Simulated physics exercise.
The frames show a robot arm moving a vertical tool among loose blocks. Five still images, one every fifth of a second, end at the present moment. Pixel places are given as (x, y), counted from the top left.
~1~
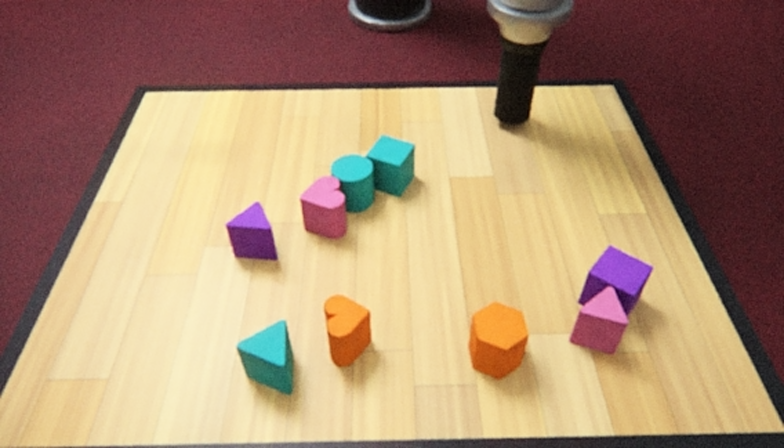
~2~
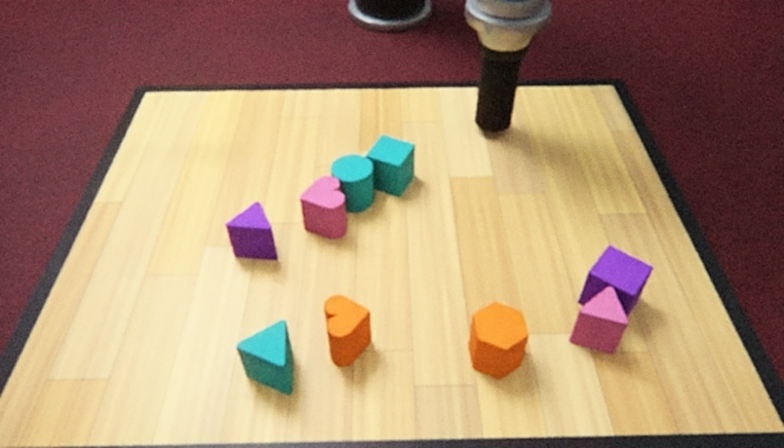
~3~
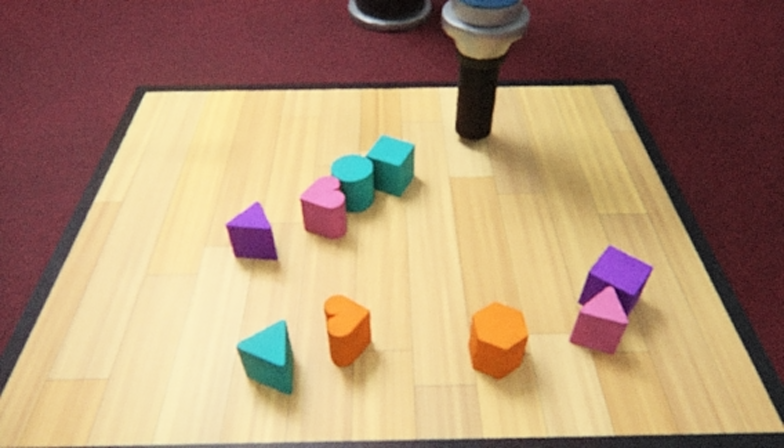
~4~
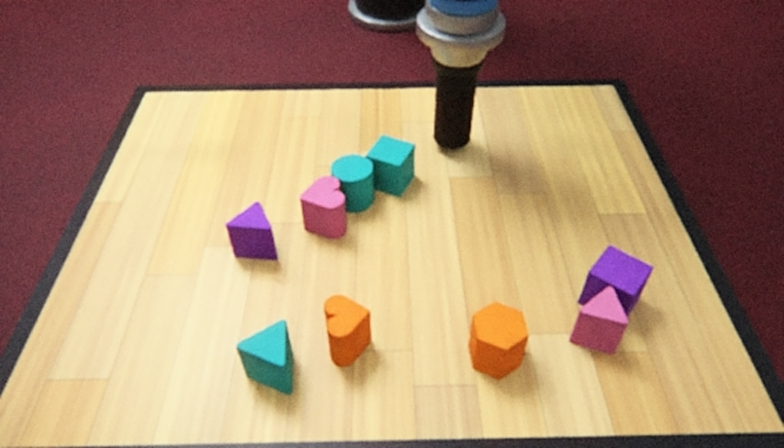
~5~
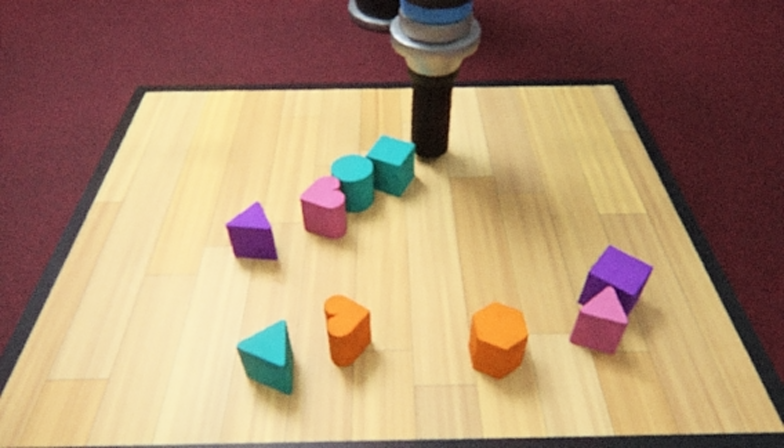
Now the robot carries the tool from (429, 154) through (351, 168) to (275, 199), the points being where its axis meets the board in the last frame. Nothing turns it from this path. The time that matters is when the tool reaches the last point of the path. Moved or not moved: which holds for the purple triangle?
It sits in its place.
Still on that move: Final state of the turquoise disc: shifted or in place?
At the end of the path, the turquoise disc has moved off its old spot.
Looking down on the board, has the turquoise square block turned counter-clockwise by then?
Yes - that is the case.
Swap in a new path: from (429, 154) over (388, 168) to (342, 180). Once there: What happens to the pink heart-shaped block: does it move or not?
Moved.
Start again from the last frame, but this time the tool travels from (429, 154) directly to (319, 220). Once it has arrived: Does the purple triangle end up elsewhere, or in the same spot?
Moved off its spot.
What follows on the original path. One third of the way, tool (375, 154); pink heart-shaped block (317, 197), turned 20° anticlockwise; turquoise disc (344, 174); turquoise square block (381, 155), turned 35° anticlockwise.
Two thirds of the way, tool (324, 170); pink heart-shaped block (317, 197), turned 20° anticlockwise; turquoise disc (344, 175); turquoise square block (380, 156), turned 40° anticlockwise.
At the end, tool (273, 191); purple triangle in place; pink heart-shaped block (317, 197), turned 20° anticlockwise; turquoise disc (344, 175); turquoise square block (380, 156), turned 40° anticlockwise.
